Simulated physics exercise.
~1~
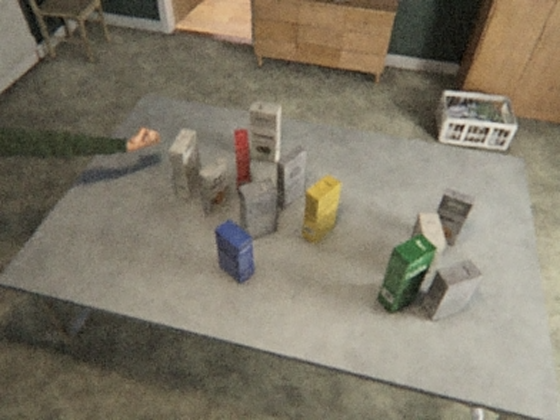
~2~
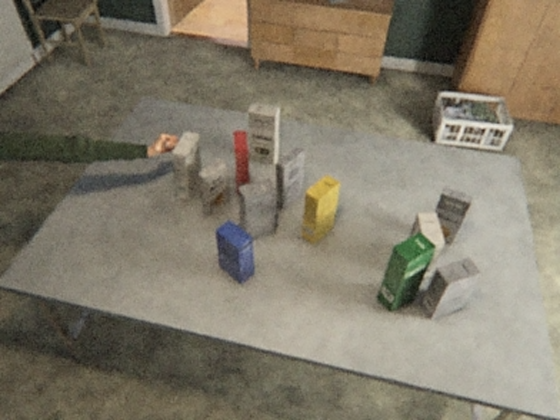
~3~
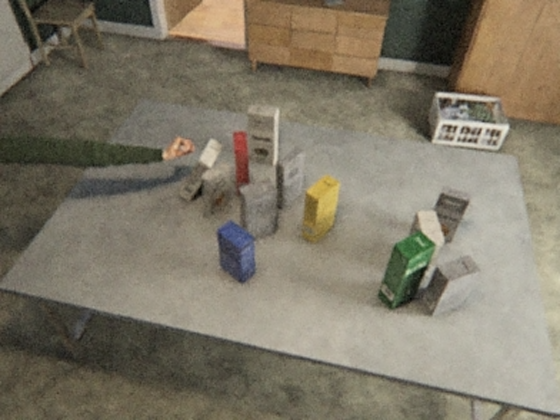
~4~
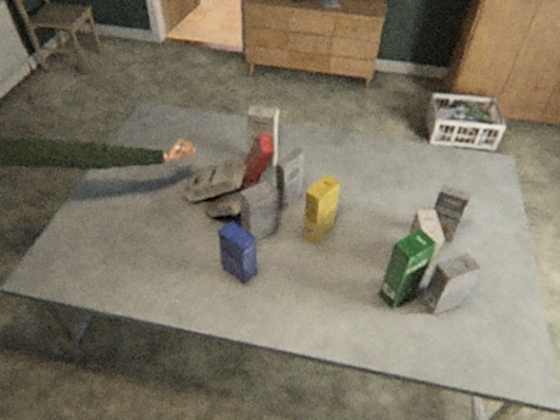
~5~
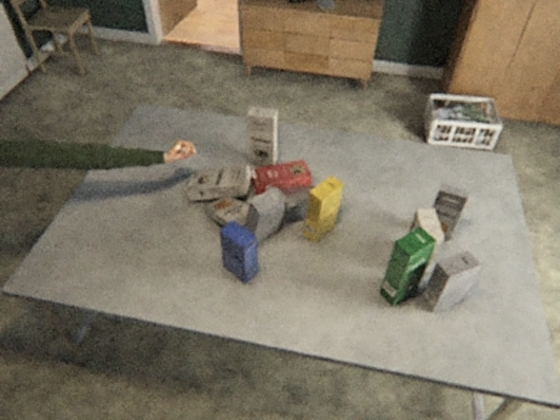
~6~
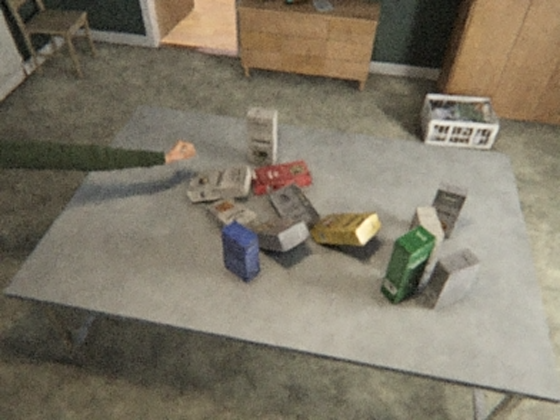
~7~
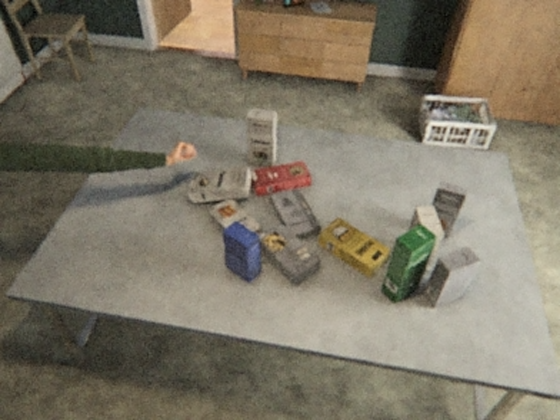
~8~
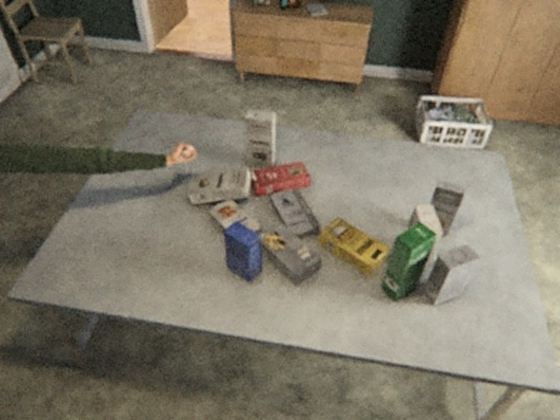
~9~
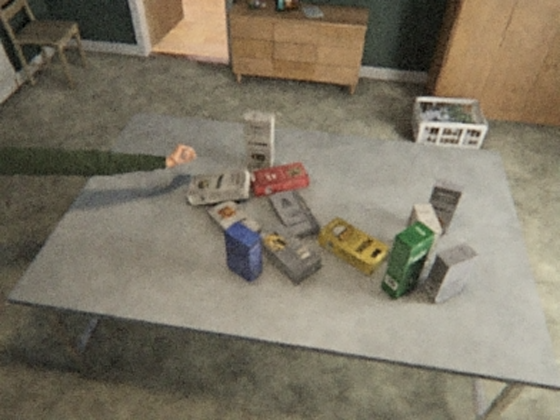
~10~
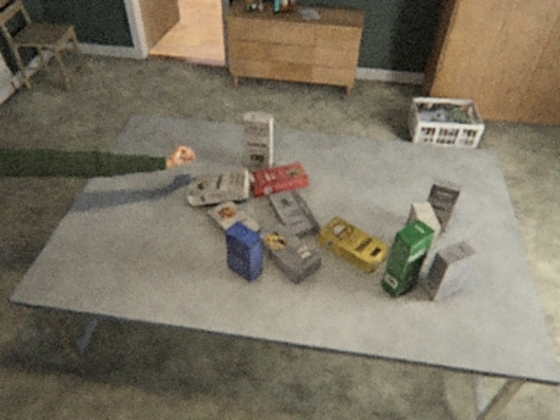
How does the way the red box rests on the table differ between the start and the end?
At the start the red box stands upright near the back of the table, and by the end it is lying on its side.
